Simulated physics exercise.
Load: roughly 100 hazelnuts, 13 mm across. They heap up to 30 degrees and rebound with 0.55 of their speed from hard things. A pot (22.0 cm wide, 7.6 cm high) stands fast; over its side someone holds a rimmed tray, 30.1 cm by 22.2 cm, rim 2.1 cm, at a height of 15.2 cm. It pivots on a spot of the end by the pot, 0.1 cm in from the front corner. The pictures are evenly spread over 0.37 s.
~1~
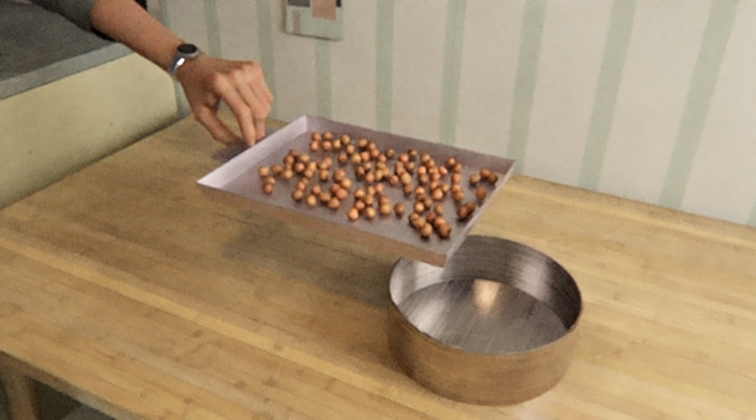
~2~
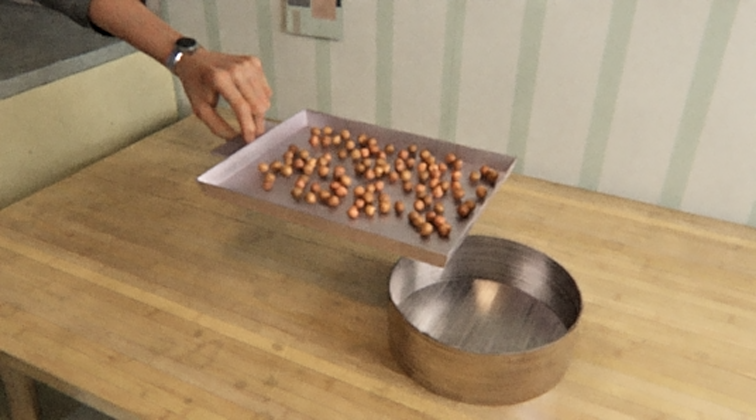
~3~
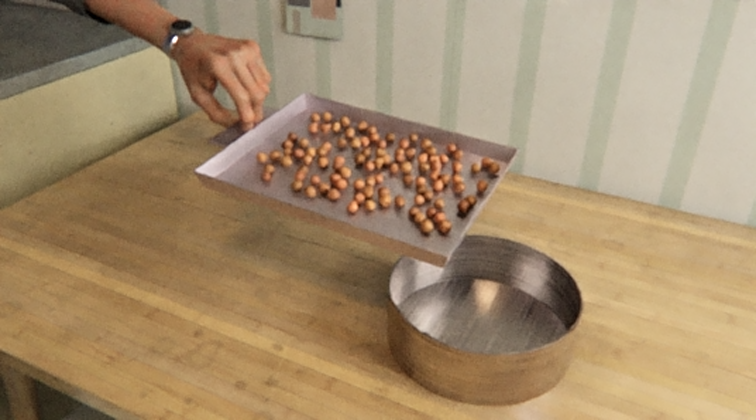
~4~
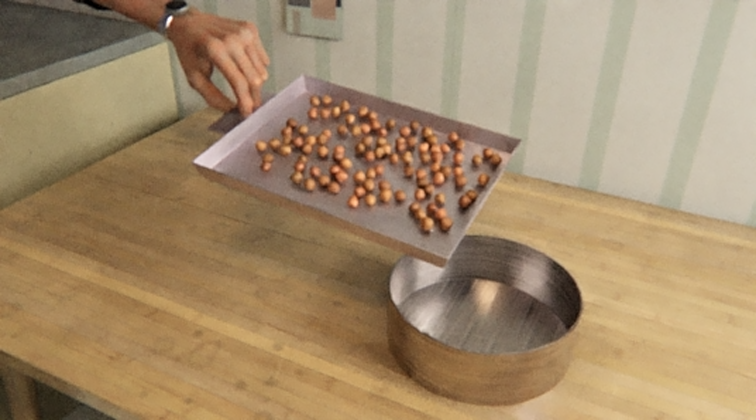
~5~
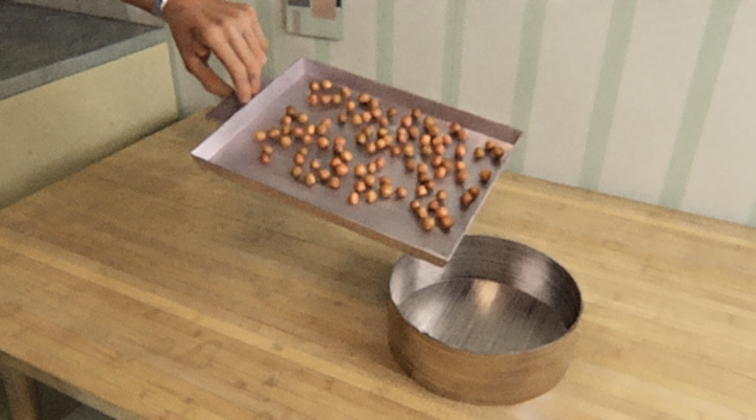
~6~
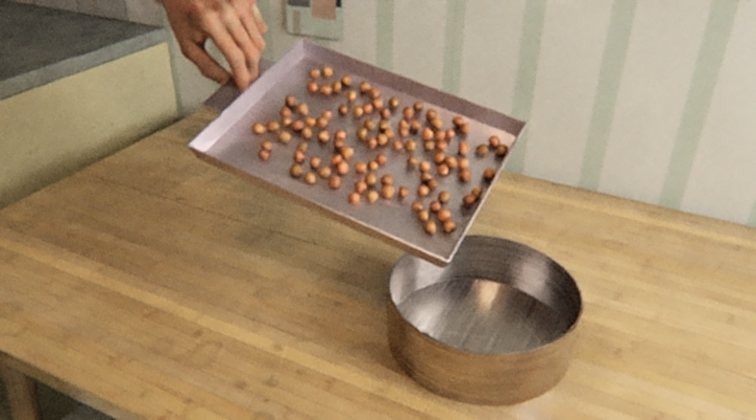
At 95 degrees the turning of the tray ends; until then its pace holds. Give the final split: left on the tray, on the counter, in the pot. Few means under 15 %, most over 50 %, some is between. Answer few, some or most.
Left on the tray: Few; on the counter: Most; in the pot: Few.
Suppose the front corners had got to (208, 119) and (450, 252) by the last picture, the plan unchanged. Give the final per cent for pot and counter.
Pot 70, counter 30.
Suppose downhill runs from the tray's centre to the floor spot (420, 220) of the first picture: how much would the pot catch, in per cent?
Some 65 per cent.
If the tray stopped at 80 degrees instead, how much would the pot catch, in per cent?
It would be near 0 per cent.
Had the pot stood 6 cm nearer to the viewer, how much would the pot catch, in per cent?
In that case some 80 per cent.
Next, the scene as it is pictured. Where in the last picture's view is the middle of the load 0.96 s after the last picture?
Around (423, 208).
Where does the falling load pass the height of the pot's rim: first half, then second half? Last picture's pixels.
At about (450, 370), then at (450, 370).
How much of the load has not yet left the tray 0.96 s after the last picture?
Roughly 90 per cent.
Then, 0.57 s after the last picture, tilt 55 degrees; the tray holds 100 %, the pot 0 %.
Then, 0.96 s after the last picture, tilt 79 degrees; the tray holds 90 %, the pot 0 %.
Then, 1.43 s after the last picture, tilt 95 degrees; the tray holds 0 %, the pot 0 %.
In the end, tray 0 %, counter 100 %, pot 0 %.
